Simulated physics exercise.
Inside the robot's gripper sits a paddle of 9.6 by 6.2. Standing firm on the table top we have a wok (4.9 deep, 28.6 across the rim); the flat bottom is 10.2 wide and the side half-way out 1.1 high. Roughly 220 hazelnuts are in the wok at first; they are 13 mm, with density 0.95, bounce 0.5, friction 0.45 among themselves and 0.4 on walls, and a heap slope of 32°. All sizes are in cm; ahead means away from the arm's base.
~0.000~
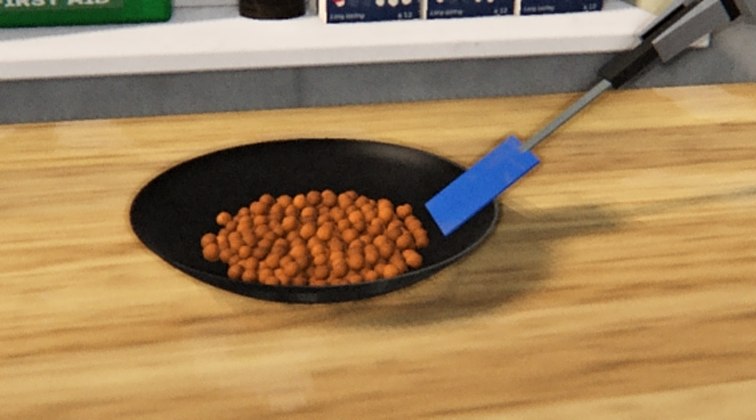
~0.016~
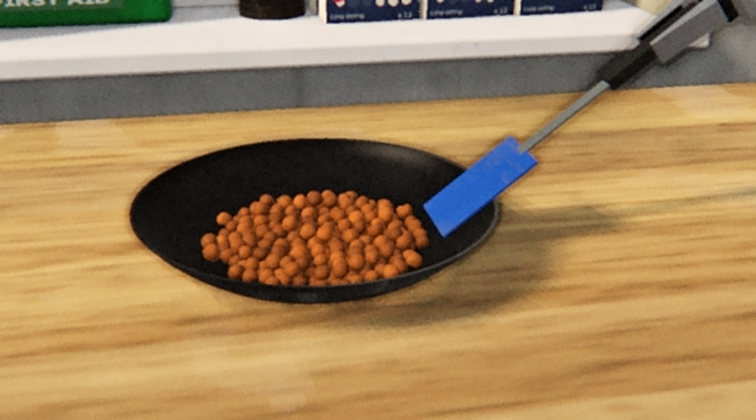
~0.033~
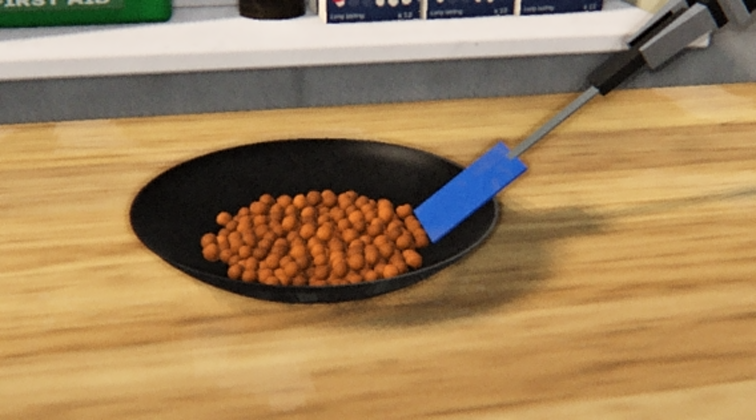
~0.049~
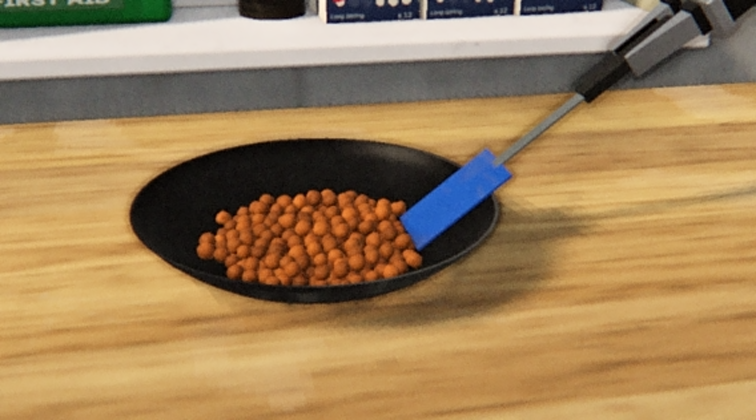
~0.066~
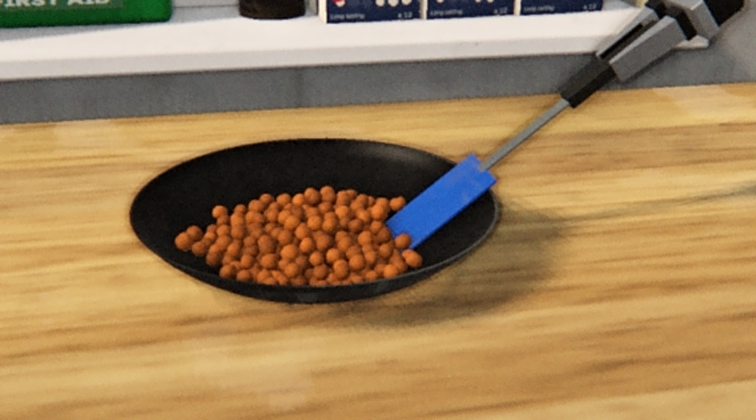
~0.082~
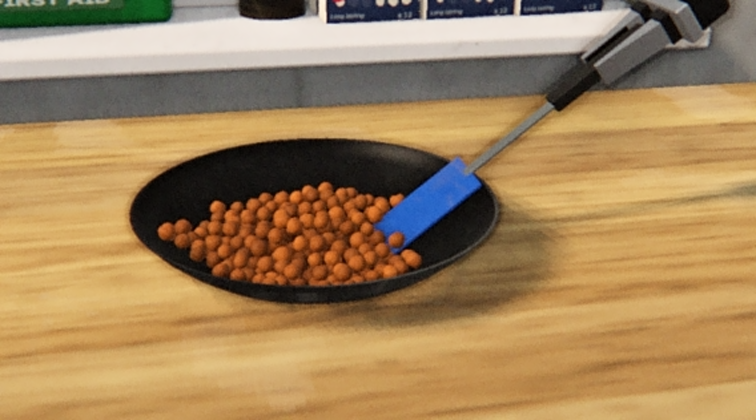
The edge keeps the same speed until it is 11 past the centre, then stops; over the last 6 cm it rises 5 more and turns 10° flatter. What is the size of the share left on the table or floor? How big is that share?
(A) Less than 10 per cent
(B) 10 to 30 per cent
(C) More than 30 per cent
(B) 10 to 30 per cent.
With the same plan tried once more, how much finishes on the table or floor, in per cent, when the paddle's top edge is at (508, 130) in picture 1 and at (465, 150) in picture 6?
Around 15 per cent finishes on the table or floor.
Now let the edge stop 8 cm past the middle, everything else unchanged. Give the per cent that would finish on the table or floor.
It would come to roughly 5 percent.
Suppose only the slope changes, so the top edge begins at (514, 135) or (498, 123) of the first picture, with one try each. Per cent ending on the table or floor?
Close to 15 and 10 percent respectively.
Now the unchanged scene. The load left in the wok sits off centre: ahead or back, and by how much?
Roughly 3.5 centimetres ahead.
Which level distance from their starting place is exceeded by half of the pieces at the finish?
Some 4 cm.
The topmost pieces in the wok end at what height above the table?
Peak at rest, approximately 4.0 centimetres.
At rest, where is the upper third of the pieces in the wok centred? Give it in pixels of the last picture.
Roughly at (226, 237).
After 0.16 s, sloping 38°, highest piece 6 above the table; 221 in the wok, 1 on the blade or in flight.
After 0.23 s, sloping 35°, highest piece 6 above the table; 221 in the wok, 1 on the table or floor.
After 0.47 s, sloping 28°, highest piece 9 above the table; 190 in the wok, 20 on the table or floor, 12 on the blade or in flight.
After 1.52 s, sloping 28°, highest piece 4 above the table; 190 in the wok, 32 on the table or floor.
At rest, 190 in the wok, 32 on the table or floor. That is 14 % on the table or floor.
